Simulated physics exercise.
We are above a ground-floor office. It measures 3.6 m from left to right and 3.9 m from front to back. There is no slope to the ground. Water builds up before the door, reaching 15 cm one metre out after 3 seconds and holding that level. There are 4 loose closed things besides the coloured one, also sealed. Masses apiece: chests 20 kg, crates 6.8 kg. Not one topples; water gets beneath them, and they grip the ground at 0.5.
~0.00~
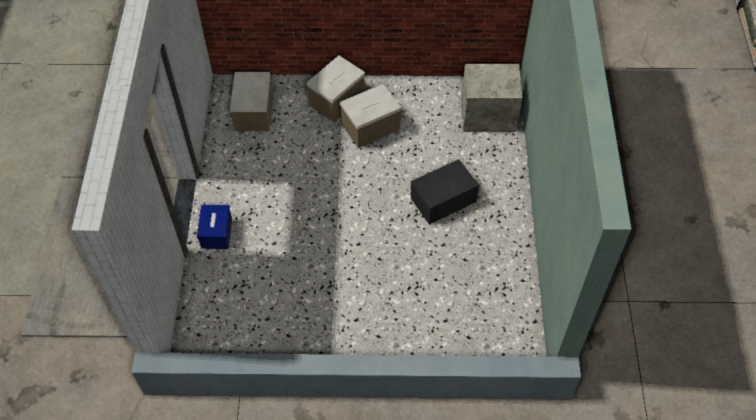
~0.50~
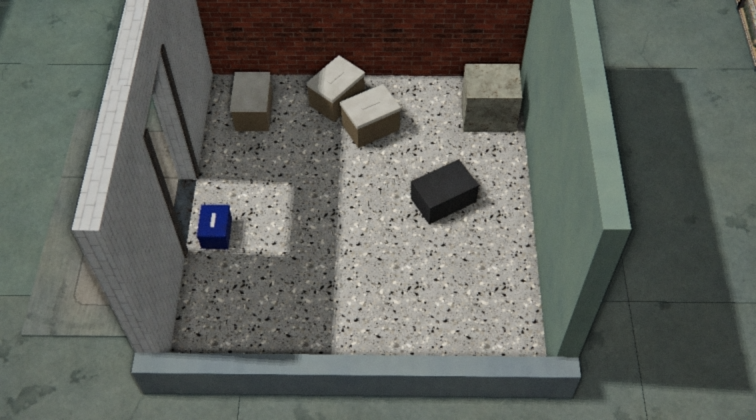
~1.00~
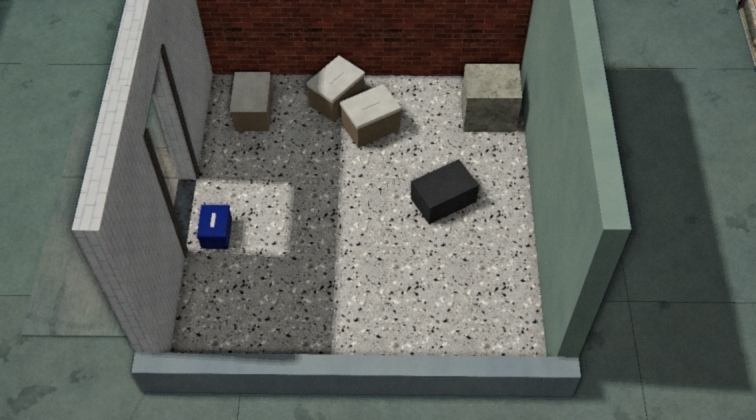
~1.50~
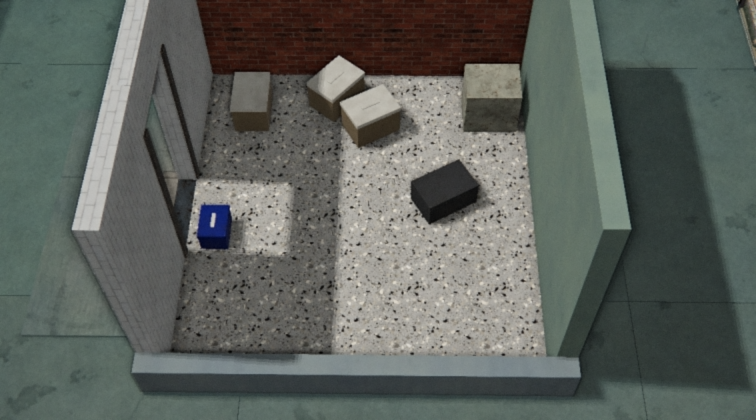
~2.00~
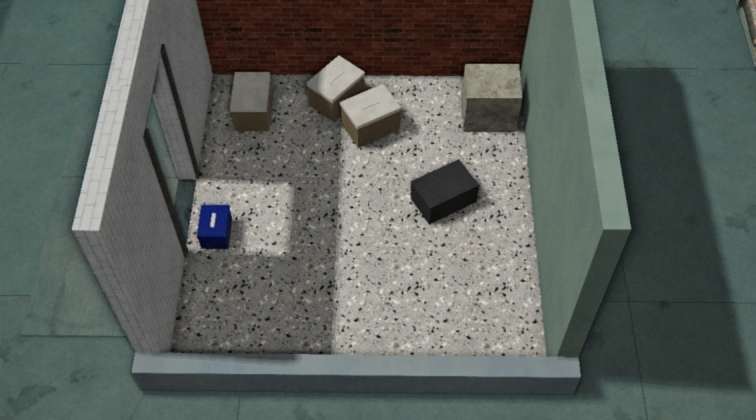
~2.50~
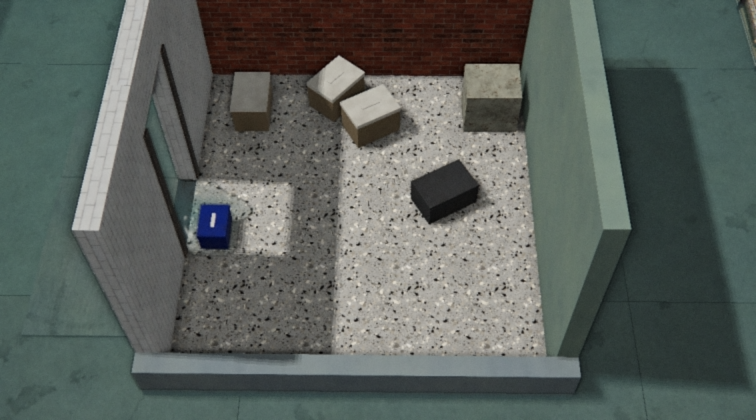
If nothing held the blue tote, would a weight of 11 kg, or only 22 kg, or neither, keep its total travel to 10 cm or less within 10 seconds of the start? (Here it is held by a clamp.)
I'd say it needs the heavier one.
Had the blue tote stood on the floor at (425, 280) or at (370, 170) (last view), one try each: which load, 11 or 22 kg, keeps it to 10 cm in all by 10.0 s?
Going in order: Both weights work, both weights work.
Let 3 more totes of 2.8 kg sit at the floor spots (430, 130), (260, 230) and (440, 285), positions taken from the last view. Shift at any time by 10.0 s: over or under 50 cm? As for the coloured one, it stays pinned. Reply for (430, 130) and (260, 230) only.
First one: Inside the limit; second one: Inside the limit.
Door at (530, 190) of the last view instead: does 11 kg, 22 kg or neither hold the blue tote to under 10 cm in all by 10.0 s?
In that case the lower weight is enough.
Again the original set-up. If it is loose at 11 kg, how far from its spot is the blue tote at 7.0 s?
Shift: Roughly 80 cm.
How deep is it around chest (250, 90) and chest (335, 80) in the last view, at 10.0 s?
Roughly 5 and 5 cm.
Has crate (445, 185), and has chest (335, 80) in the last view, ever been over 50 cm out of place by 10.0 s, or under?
In sequence, exceeded; not exceeded.
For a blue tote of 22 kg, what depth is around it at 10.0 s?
6 cm, roughly.
After 3.5 s the blue tote would be 20 cm from its start with 11 kg and 0 cm from its start with 22 kg; 7 cm of water round it then.
After 4.5 s the blue tote would be 63 cm from its start with 11 kg and 2 cm from its start with 22 kg; 6 cm of water round it then.
After 7.0 s the blue tote would be 76 cm from its start with 11 kg and 2 cm from its start with 22 kg; 6 cm of water round it then.
After 10.0 s the blue tote would be 78 cm from its start with 11 kg and 2 cm from its start with 22 kg; 6 cm of water round it then.
